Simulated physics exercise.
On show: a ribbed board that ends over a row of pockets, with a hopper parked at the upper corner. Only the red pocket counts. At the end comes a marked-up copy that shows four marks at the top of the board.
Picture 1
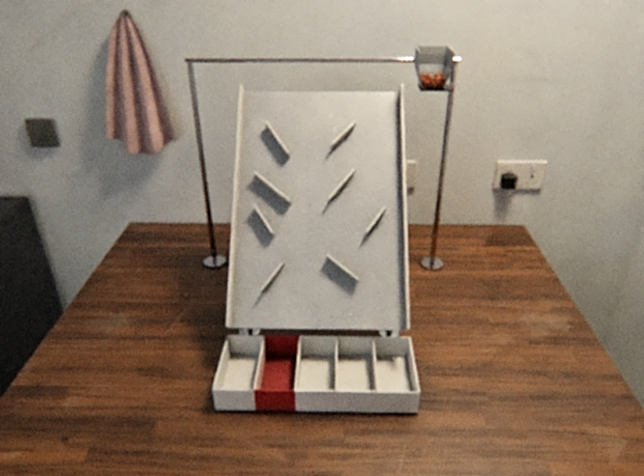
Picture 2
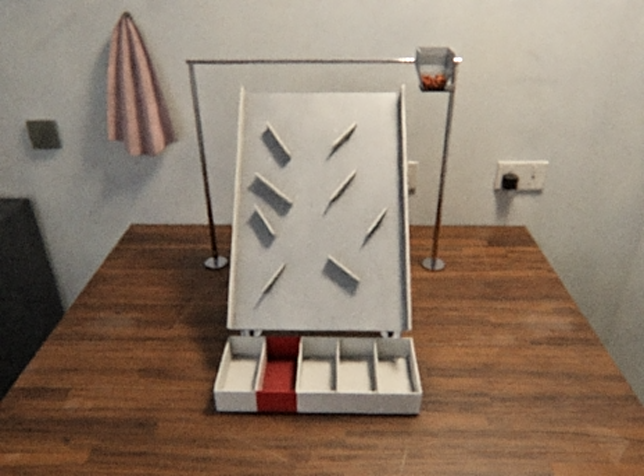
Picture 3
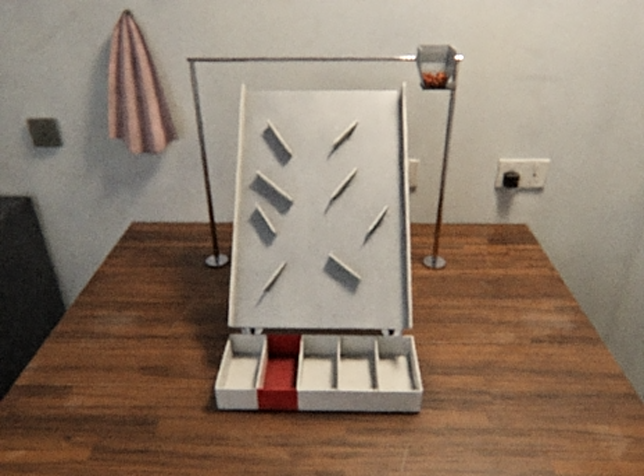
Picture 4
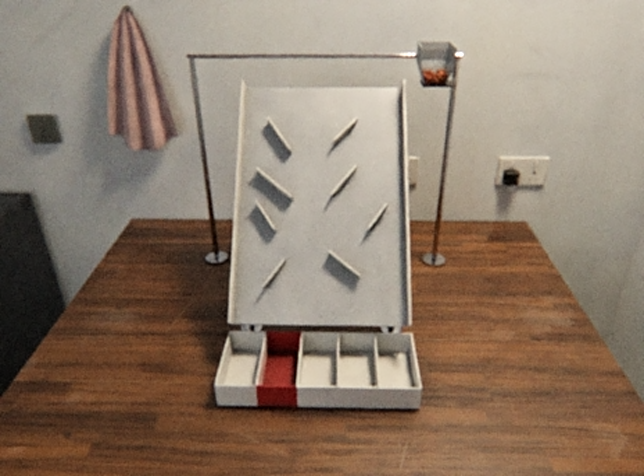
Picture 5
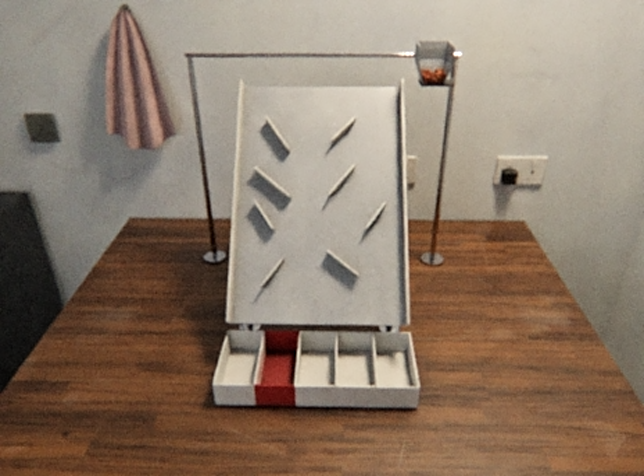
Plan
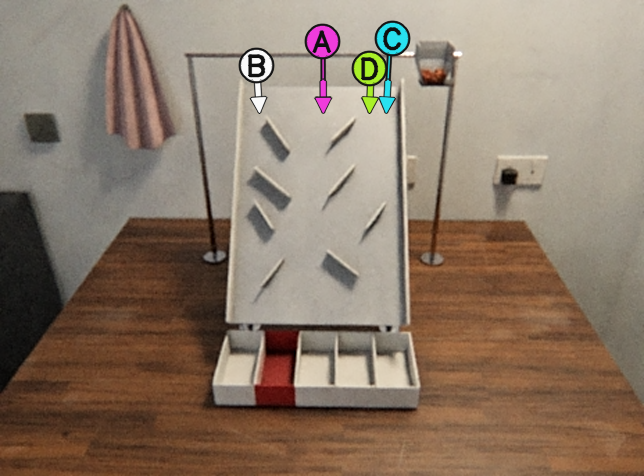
On a wooden tabletop against a pale wall, a slanted white board with small angled ribs stood above five pockets, one red, while a small hopper sat at the upper right; nothing noticeably moved.
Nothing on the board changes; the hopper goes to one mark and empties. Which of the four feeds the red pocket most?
It is A.
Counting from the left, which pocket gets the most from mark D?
It is the fifth one.
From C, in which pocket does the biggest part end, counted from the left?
The fifth.
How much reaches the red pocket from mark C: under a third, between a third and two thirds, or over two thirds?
It is under a third.
On the marked copy, mark A meets the board at (323, 107); mark B meets the board at (259, 106); mark C meets the board at (386, 107); mark D meets the board at (369, 107).
If A is chosen, roughly half in the red pocket, roughly a third in other pockets, roughly a quarter outside the box.
If B is chosen, just a few in the red pocket, the larger part in other pockets, roughly a quarter outside the box.
If C is chosen, not one piece in the red pocket, almost all in other pockets, about a tenth outside the box.
If D is chosen, about a tenth in the red pocket, almost all in other pockets.
